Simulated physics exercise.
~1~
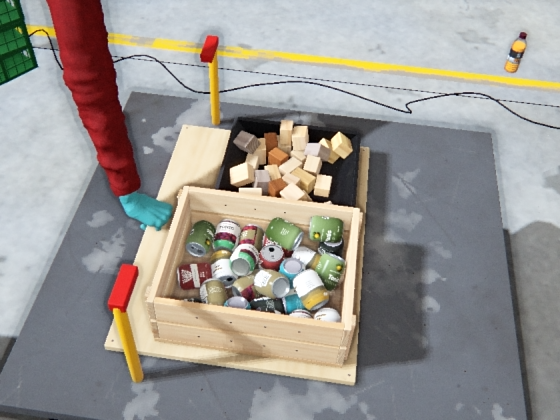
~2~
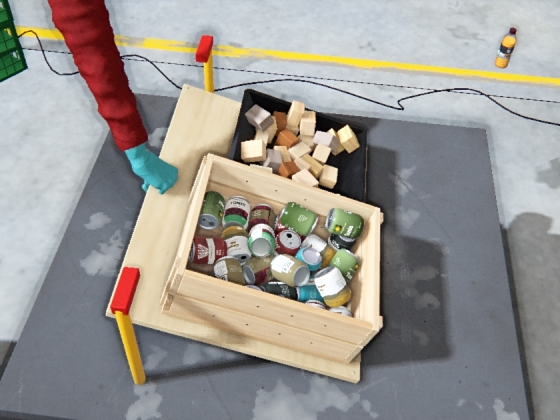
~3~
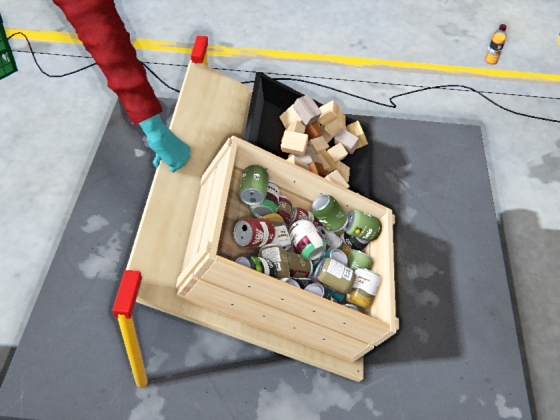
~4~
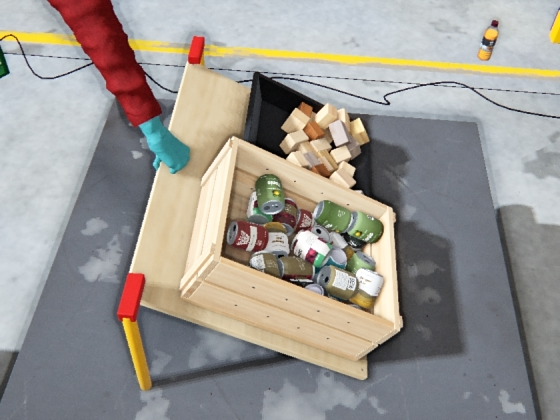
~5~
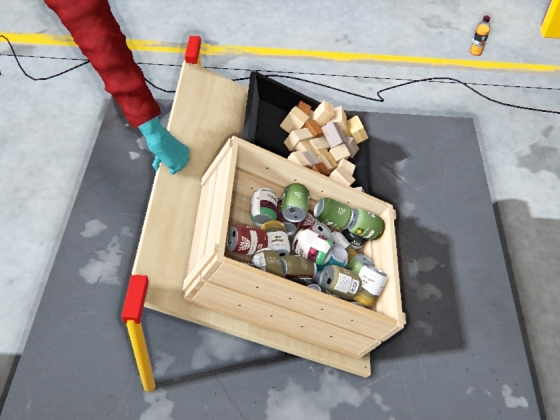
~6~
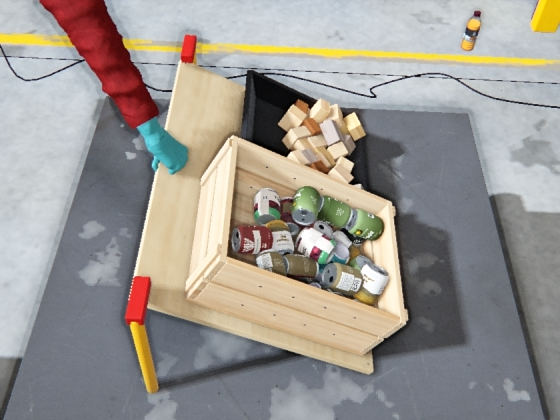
A board carrying a wooden box of small cans and a black tub of wooden blocks tipped up beside a gloved hand in a red sleeve, then stopped at a slant, the cans and blocks shifting but all staying inside.
